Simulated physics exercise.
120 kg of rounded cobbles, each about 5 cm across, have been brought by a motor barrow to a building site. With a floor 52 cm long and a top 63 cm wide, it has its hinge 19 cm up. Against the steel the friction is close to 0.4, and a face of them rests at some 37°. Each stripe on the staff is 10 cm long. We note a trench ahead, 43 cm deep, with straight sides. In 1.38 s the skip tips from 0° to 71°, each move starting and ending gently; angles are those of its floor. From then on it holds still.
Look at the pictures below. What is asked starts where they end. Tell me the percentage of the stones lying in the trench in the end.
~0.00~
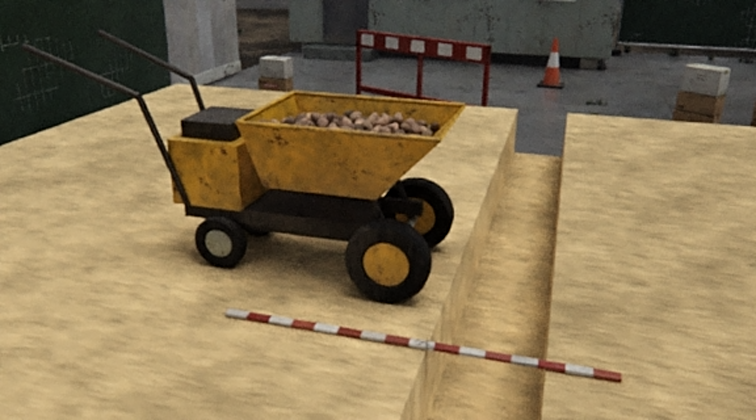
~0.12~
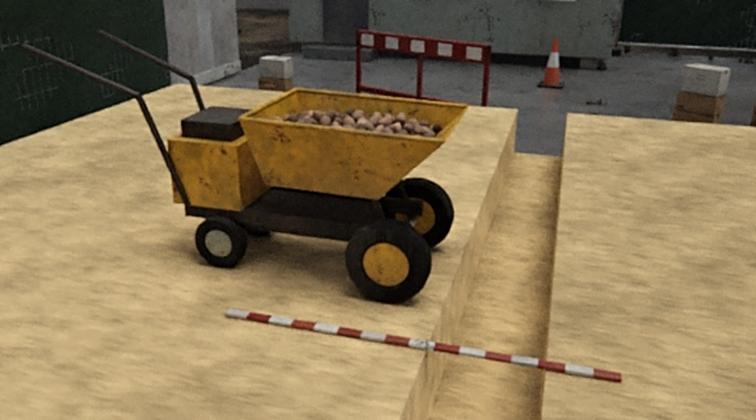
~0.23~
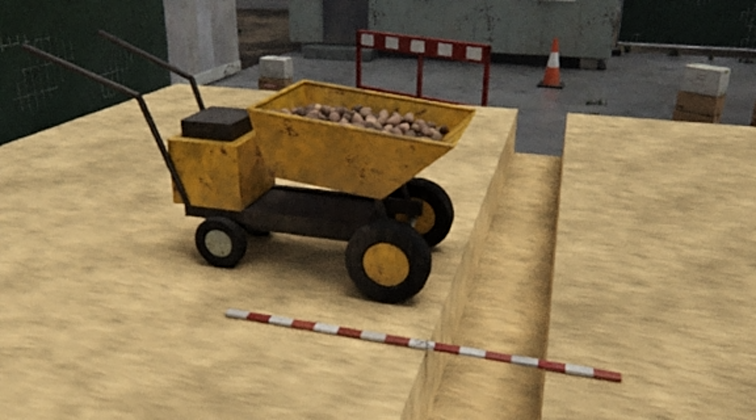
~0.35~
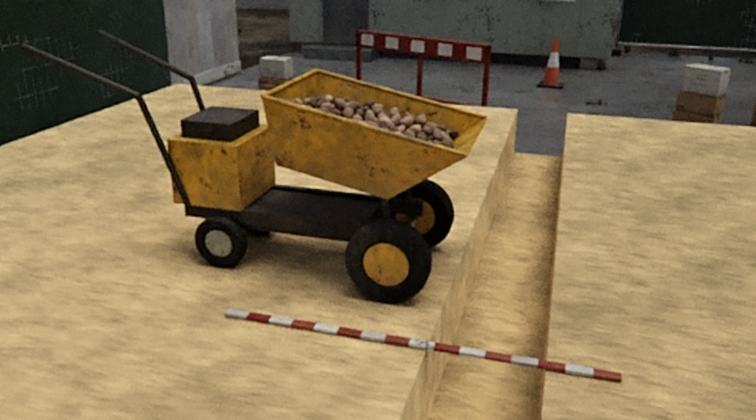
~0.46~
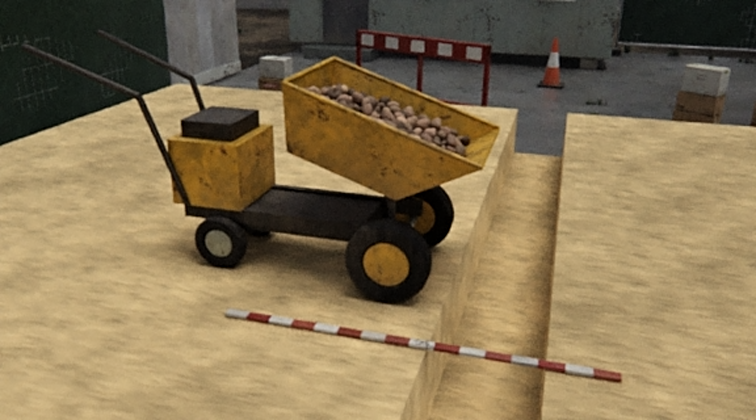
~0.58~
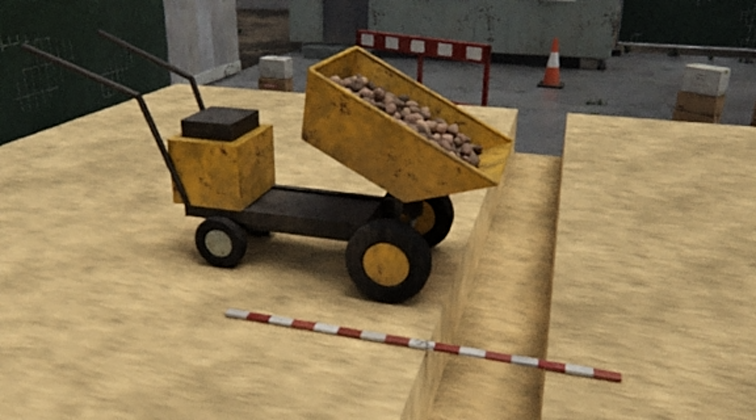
Close to 30 %.
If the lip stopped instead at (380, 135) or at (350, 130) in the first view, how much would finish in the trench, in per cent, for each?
I'd expect some 95 per cent, then some 100.
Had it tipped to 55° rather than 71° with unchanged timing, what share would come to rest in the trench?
In that case around 30 percent.
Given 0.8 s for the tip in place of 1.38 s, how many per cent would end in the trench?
About 25%.
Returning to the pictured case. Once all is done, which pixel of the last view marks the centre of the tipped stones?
The stones end up centred near (592, 293).
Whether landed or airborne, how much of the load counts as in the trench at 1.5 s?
I'd put it near 5 per cent.
After 1.0 s the floor is at 60°; 100 % in the skip; the foremost stones are at (538, 228).
After 1.5 s the floor is at 71°; 47 % in the skip, 6 % in the trench, 47 % past the trench; the foremost stones are at (668, 310).
After 1.8 s the floor is at 71°; 14 % in the skip, 15 % in the trench, 71 % past the trench; the foremost stones are past the picture's edge.
After 3.8 s the floor is at 71°; 0 % in the skip, 30 % in the trench, 70 % past the trench; the foremost stones are past the picture's edge.
